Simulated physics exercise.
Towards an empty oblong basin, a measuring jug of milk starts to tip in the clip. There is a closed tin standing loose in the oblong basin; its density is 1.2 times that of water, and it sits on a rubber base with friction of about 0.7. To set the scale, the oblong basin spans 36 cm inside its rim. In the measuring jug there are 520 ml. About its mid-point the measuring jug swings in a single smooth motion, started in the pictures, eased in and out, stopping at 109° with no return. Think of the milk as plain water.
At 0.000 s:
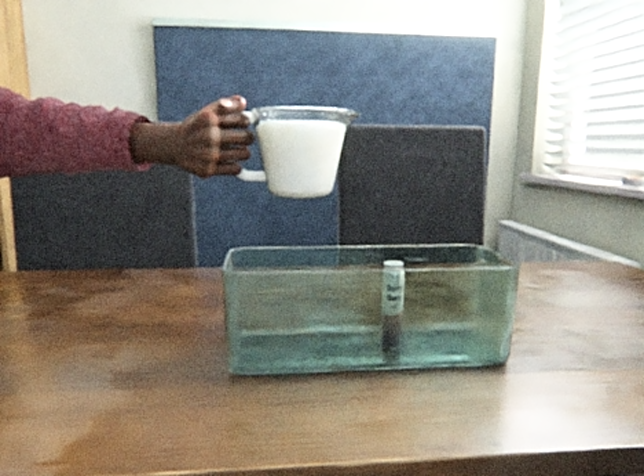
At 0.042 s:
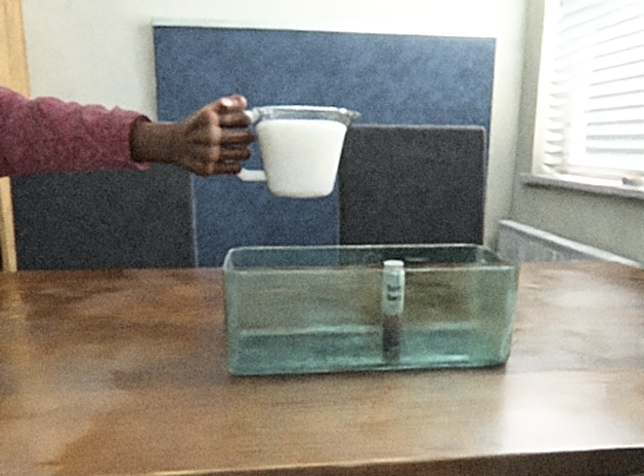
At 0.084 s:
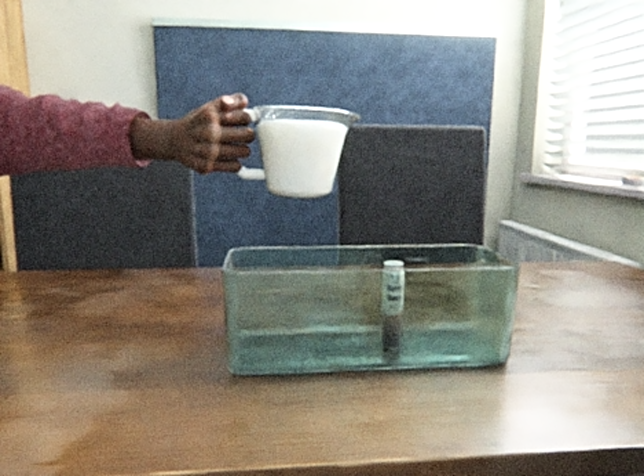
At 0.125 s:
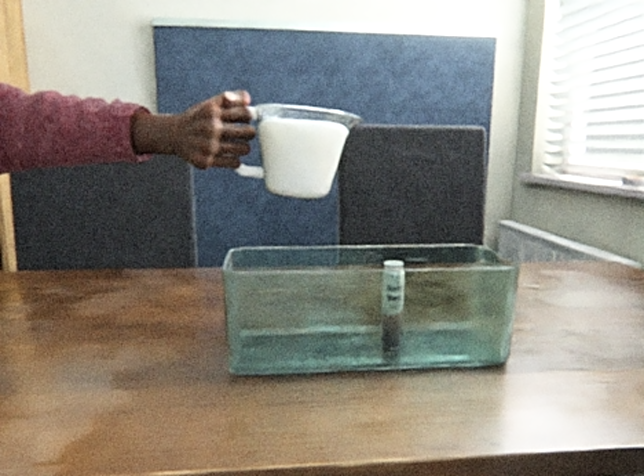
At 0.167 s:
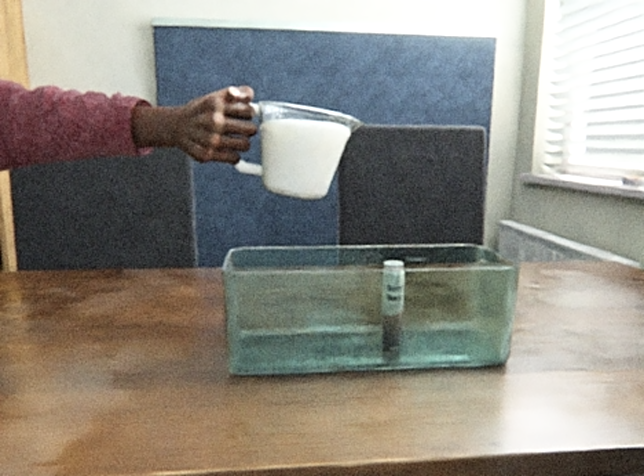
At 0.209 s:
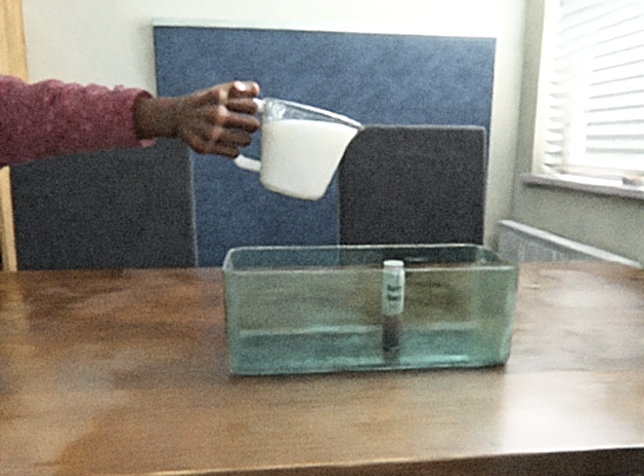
In a pale-walled room with a blind-covered window at right, a still camera looks across a brown wooden table towards dark chairs and a large blue panel. A greenish glass basin sits on the table with a small labelled cylindrical container upright inside, while a hand in a dark red sleeve holds a clear jug of white liquid above. The hand gradually tilts the jug slightly rightward, its handle side rising.
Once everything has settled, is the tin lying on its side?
It is tipped.
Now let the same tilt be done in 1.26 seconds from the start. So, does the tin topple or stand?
The tin tips over.
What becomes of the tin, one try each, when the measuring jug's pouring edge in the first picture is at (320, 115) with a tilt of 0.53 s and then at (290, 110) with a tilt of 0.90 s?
First it stays up; then it remains upright.
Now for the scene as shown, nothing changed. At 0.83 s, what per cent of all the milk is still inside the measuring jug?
6 %.
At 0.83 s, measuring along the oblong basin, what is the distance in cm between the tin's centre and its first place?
About 1 cm.
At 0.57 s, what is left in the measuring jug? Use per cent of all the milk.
At that time about 58 in a hundred parts are still held.
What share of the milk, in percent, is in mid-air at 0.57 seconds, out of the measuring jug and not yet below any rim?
26 %.
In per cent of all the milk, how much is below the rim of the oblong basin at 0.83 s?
Close to 84 in a hundred.
Then, 0.57 s in, the tilt is 76° and 59 per cent is still to pour; the tin stands where it began.
Then, 0.83 s in, the tilt is 107° and 6 per cent is still to pour; the tin leans 7°.
Then, 1.10 s in, the tilt is 109° and 0 per cent is still to pour; the tin lies on its side.
Then, 1.40 s in, the tilt is 109° and 0 per cent is still to pour; the tin lies on its side.
Finally, the tin lies on its side.
